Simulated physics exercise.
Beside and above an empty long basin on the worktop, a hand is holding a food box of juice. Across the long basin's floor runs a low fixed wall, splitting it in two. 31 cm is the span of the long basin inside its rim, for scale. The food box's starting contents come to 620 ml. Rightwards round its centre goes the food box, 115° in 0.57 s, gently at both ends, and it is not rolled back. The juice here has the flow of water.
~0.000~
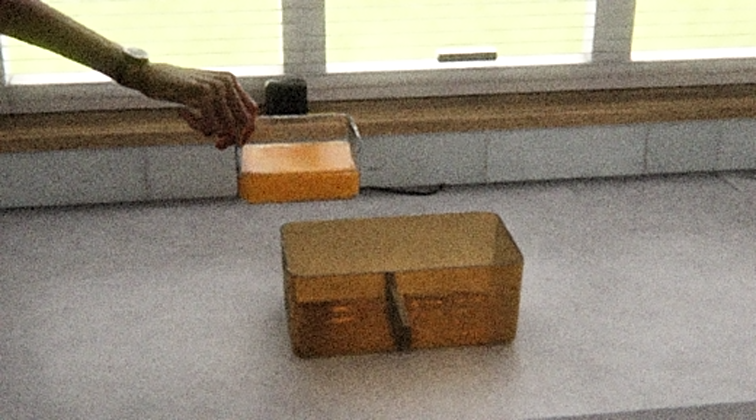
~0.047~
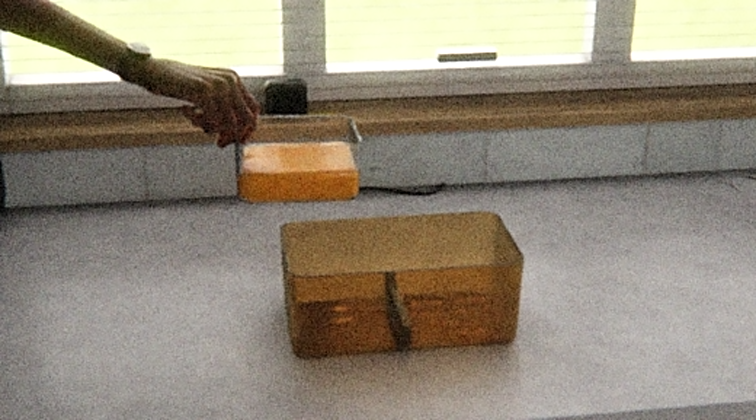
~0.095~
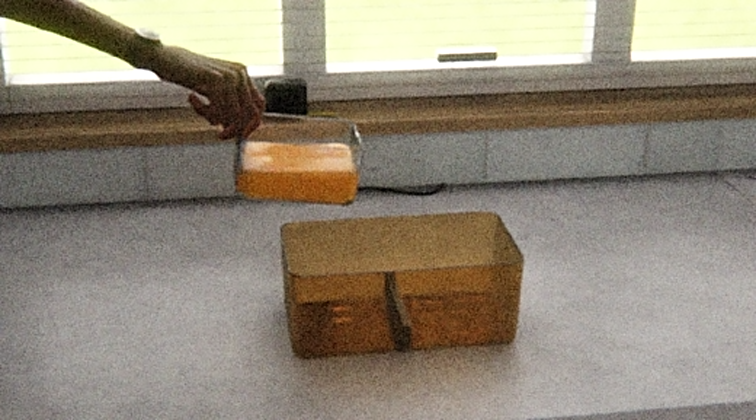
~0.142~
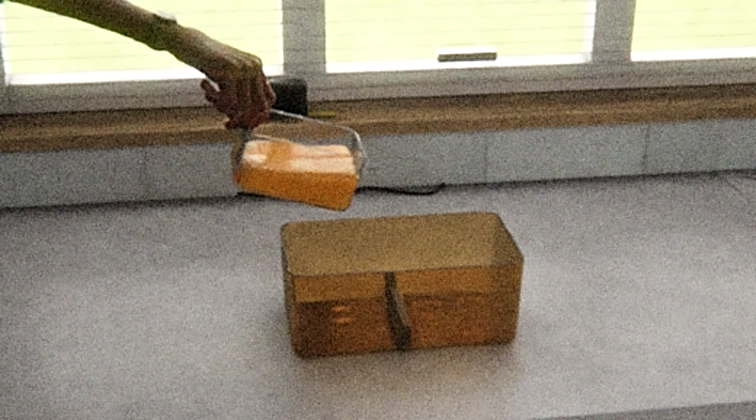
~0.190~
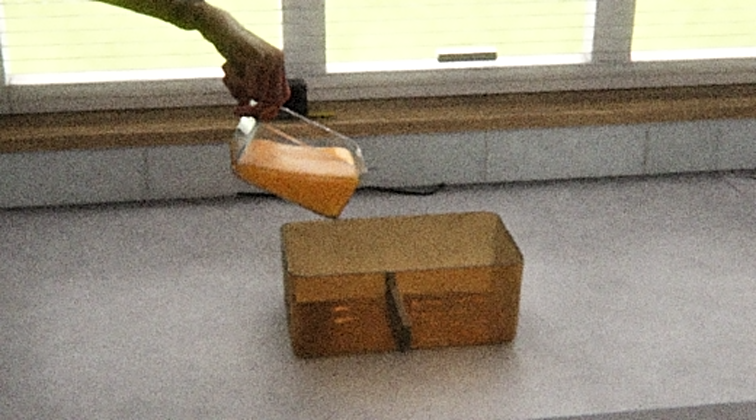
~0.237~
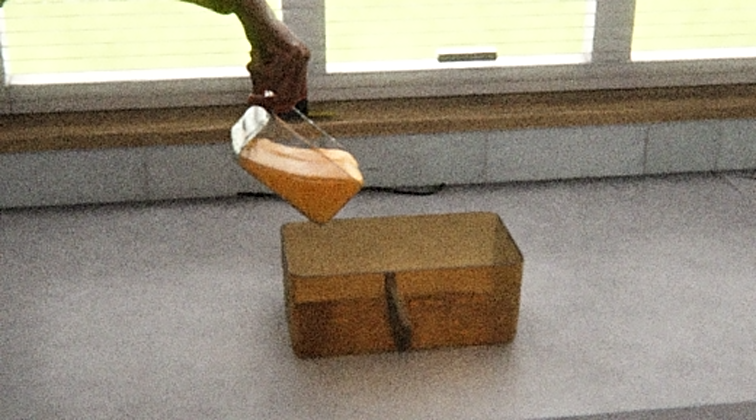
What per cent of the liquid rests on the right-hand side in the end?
23 percent.
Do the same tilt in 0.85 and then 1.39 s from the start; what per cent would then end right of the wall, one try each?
Respectively 35 and 40 %.
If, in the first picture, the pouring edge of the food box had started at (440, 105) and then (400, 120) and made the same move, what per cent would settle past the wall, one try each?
Respectively about 75 and 65 percent.
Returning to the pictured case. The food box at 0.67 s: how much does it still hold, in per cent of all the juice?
I'd say some 1 per cent remains.
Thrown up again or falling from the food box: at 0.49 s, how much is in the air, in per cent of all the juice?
Near 30 per cent at that time.
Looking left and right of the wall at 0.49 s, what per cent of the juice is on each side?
About 50 % left, 6 % right.
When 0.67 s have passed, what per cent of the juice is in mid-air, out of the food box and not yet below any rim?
In-air share: About 7 %.
By 0.49 s the tilt is 109° and 13 per cent is still to pour, 50 is left of the wall and 6 right of it.
By 0.67 s the tilt is 115° and 1 per cent is still to pour, 77 is left of the wall and 14 right of it.
By 0.86 s the tilt is 115° and 0 per cent is still to pour, 76 is left of the wall and 21 right of it.
By 1.07 s the tilt is 115° and 0 per cent is still to pour, 75 is left of the wall and 23 right of it.
At rest 75 per cent lies left of the wall, 23 right of it and 2 outside.
